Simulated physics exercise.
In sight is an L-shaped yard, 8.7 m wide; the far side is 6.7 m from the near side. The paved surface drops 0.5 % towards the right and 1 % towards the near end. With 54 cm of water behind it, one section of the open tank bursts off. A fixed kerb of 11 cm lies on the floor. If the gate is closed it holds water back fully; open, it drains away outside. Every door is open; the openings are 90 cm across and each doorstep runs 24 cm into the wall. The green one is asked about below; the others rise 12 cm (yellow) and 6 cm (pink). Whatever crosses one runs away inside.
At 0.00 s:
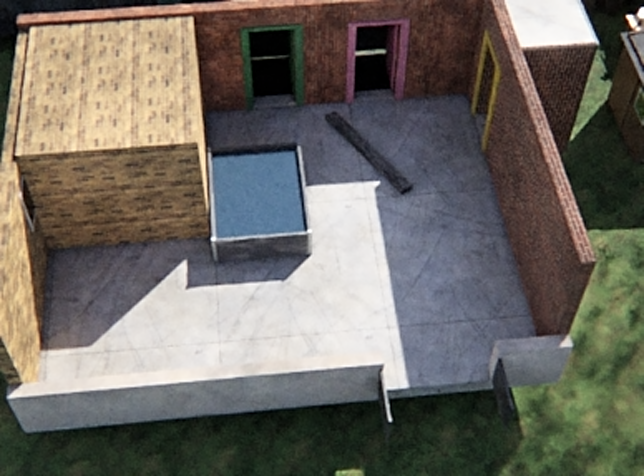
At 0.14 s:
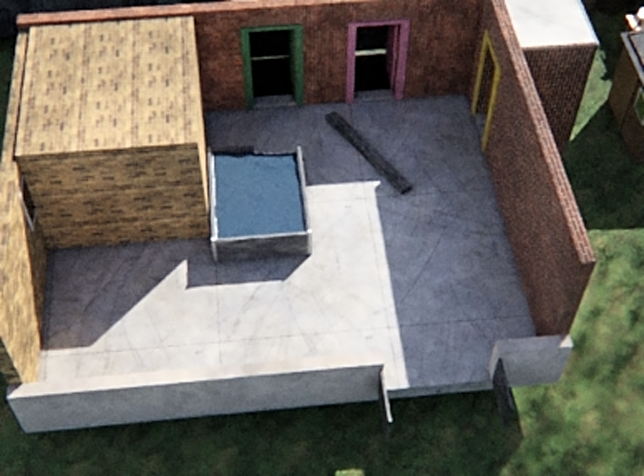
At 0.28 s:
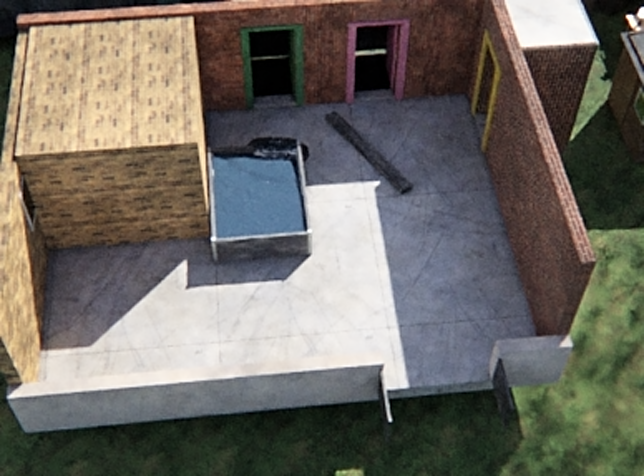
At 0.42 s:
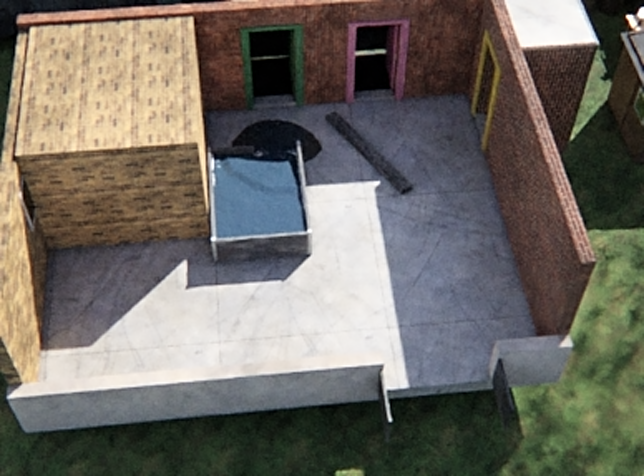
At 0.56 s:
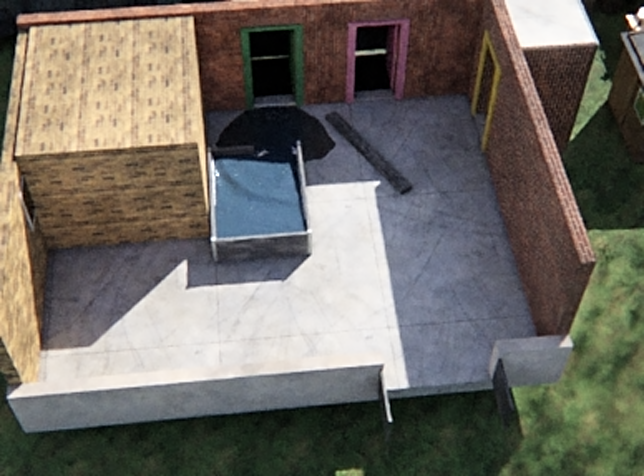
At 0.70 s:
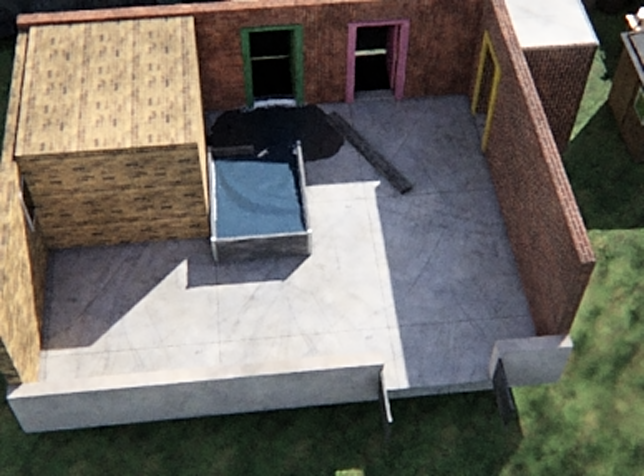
Water bursting from the far side of an open tank in a walled yard, spreading across the paving to the green door.
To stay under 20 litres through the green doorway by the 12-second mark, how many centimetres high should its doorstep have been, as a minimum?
It would have to be roughly 25 cm high.
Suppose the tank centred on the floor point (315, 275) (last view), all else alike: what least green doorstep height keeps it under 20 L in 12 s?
Then roughly 16 cm.
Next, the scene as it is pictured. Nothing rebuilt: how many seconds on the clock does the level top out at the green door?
Near 2.2 s.
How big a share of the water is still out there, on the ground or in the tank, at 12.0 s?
Some 76 per cent remains.
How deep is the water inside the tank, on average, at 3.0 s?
About 29 cm.
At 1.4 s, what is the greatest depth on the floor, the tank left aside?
Up to some 28 cm.
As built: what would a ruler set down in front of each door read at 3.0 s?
Depths in cm: Yellow 10, green 23, pink 6.
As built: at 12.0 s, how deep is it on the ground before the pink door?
Some 2.5 cm.
After 1.4 s water covers 10 % of the floor, deepest (28 cm) near (280, 158); 22 cm at the green door, 62 litres in over its 10 cm doorstep.
After 3.0 s water covers 20 % of the floor, deepest (24 cm) near (283, 107); 23 cm at the green door, 226 litres in over its 10 cm doorstep.
After 12.0 s water covers 60 % of the floor, deepest (10 cm) near (339, 134); 8 cm at the green door, 367 litres in over its 10 cm doorstep.
At the green door as built, the water arrived by 0.6 s and peaked near 27 cm at 2.2 s.
Run again over the same 12 s with other heights there, 61 litres in over 20.5 cm, 5 litres over 27.5 cm. The limit of 20 litres is kept from about 25 cm up.
